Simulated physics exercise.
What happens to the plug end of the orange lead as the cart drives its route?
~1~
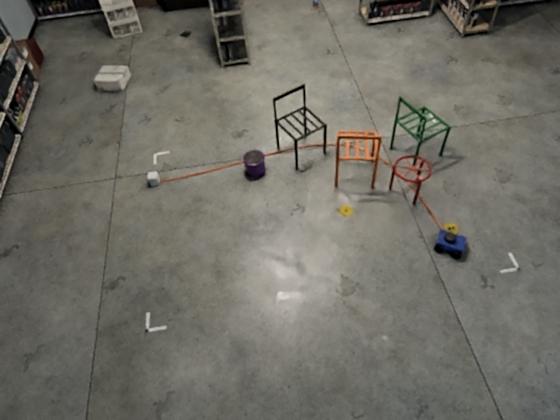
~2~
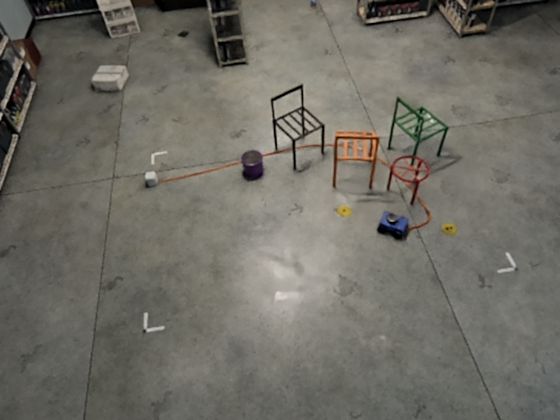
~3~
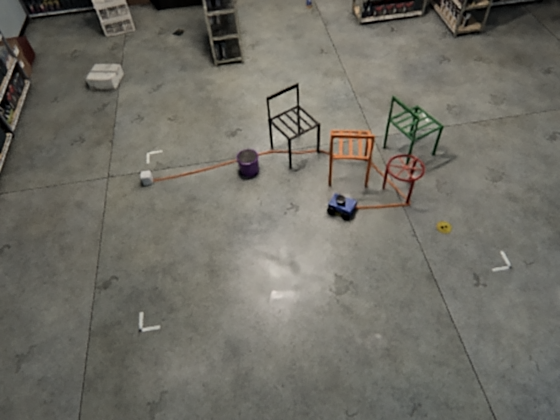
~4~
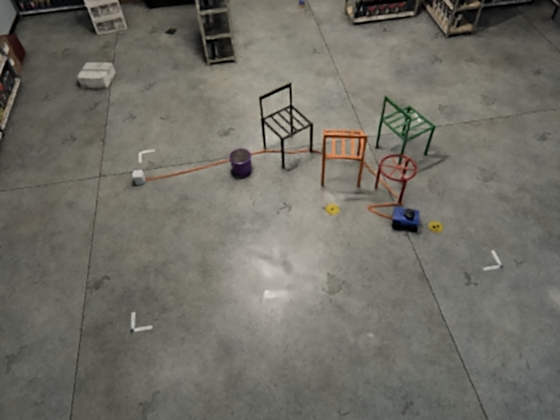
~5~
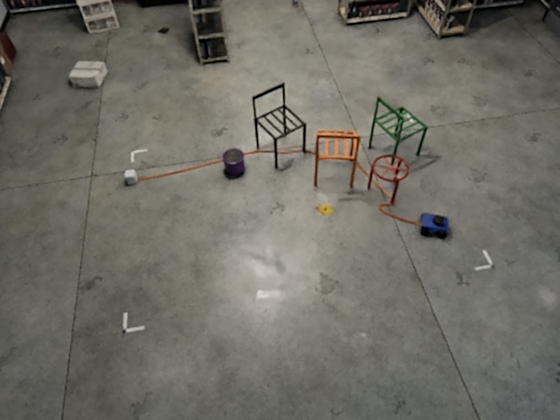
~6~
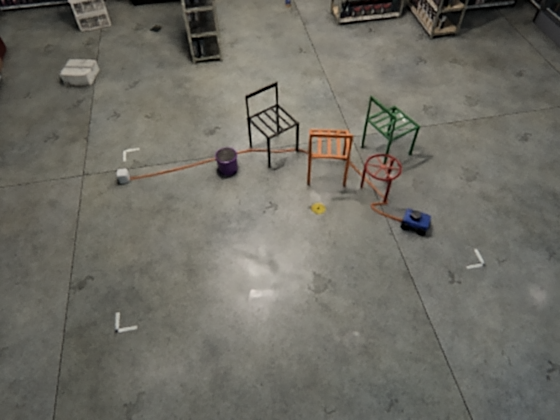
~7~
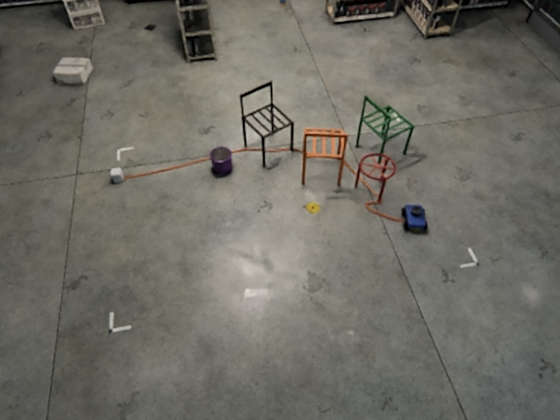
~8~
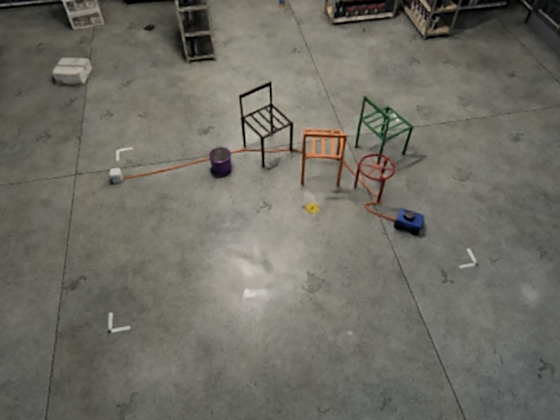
It stays in, with the lead still reaching the small white box at left when the cart finishes.
